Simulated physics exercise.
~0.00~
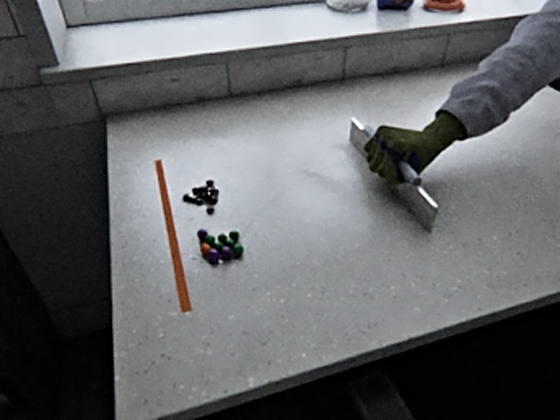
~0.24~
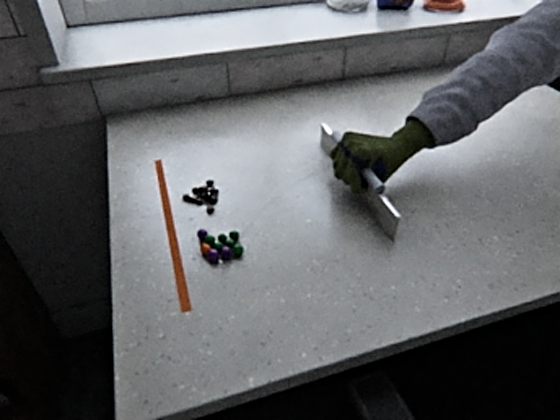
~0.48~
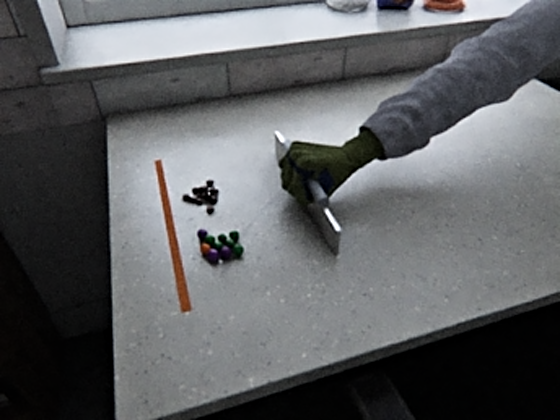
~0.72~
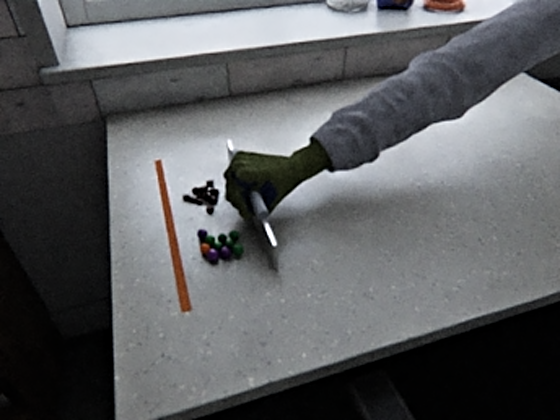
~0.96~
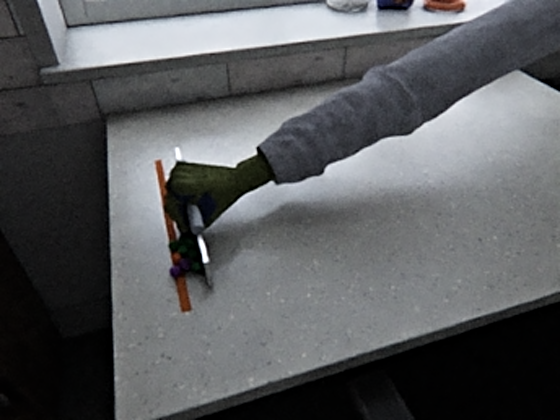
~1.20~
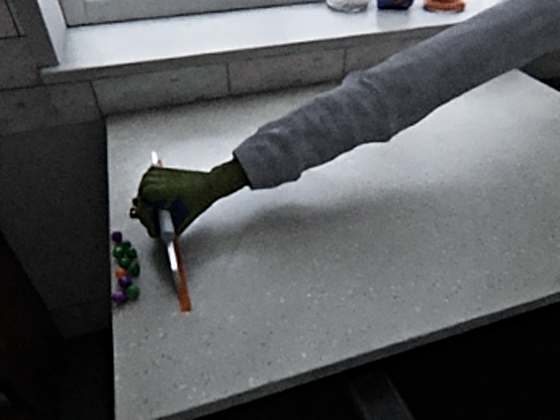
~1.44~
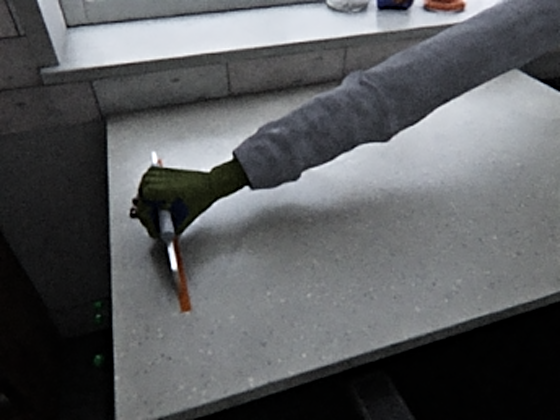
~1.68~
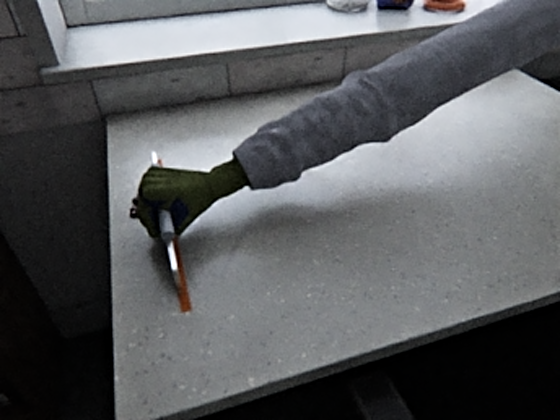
On a pale speckled table beneath a window, a gloved hand slides a scraper left toward two small heaps, one dark and one multicoloured, and stops at an orange tape strip. The colourful pieces roll off the left edge, while the hand hides where the dark ones were headed.
